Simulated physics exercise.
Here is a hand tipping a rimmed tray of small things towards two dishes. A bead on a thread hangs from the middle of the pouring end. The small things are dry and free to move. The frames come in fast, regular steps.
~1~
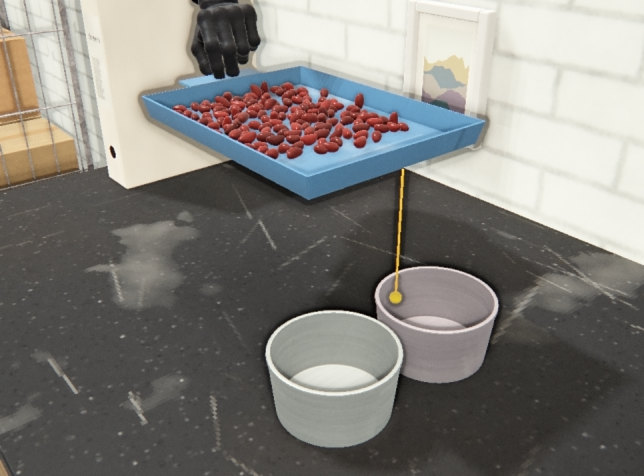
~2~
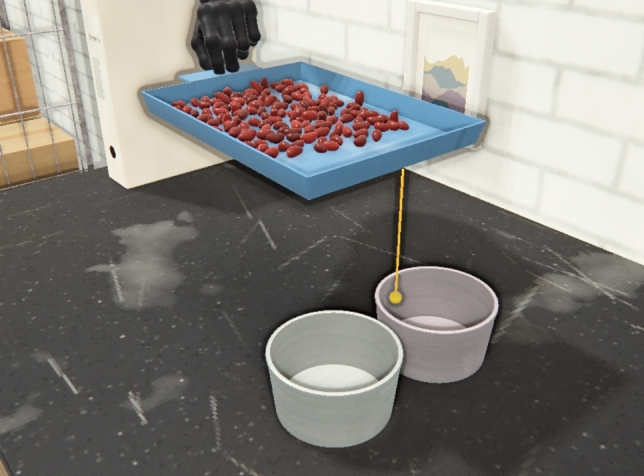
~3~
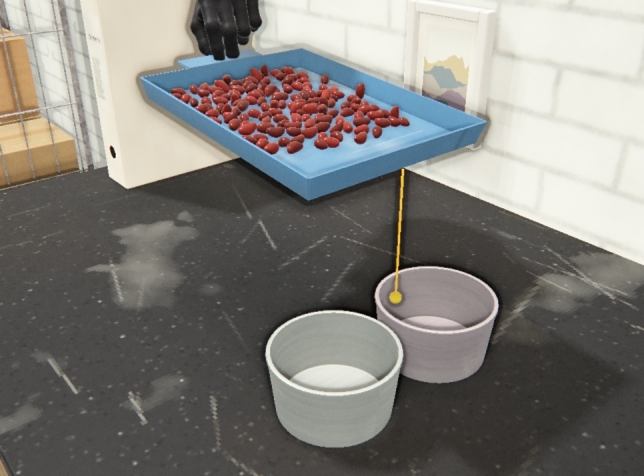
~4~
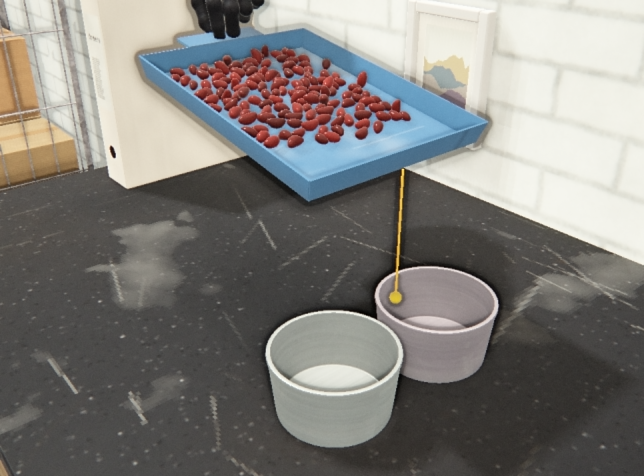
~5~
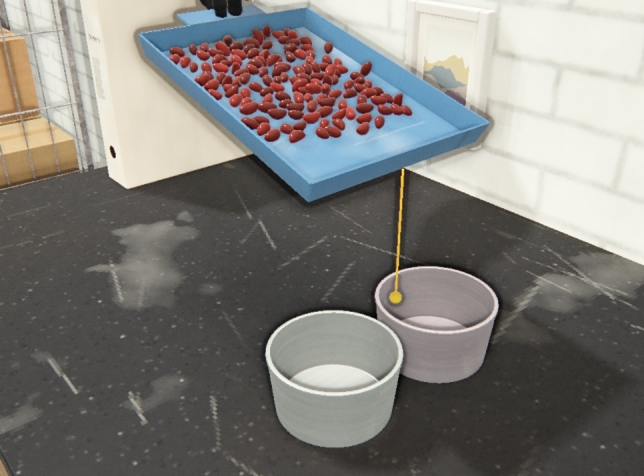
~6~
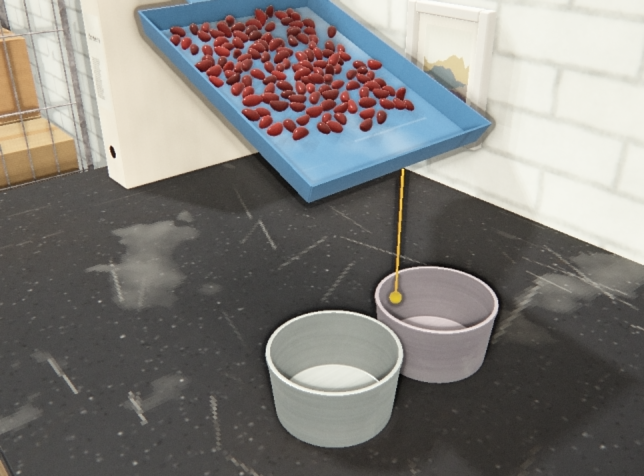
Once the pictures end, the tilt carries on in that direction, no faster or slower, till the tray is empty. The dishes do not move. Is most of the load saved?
Caught overall: Less than half.
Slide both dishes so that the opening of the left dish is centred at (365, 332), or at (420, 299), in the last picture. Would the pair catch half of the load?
One: Less than half. Two: Less than half.
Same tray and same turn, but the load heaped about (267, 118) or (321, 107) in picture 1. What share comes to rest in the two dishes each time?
About 30 and 40 per cent.
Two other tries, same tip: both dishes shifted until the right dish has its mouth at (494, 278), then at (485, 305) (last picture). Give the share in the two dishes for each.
In turn 40 and 80 in a hundred.
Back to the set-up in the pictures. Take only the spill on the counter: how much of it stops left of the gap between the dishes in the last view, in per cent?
It comes to 10 per cent or so.
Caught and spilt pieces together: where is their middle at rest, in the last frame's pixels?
Roughly at (431, 429).
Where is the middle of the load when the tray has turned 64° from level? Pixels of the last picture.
Roughly at (384, 133).
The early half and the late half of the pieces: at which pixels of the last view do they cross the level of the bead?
Early half (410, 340), late half (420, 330).
Soon after the last picture, tray tipped steeply; nearly all on the tray; a stray few in the air.
A little later, tray tipped past a quarter turn; about half on the tray; a small part in the left dish; a stray few in the right dish; about a third outside both; a small part in the air.
Later still, tray tipped past a quarter turn; about a quarter in the left dish; a small part in the right dish; about two thirds outside both.
At rest, tray tipped past a quarter turn; about a quarter in the left dish; a small part in the right dish; about two thirds outside both.
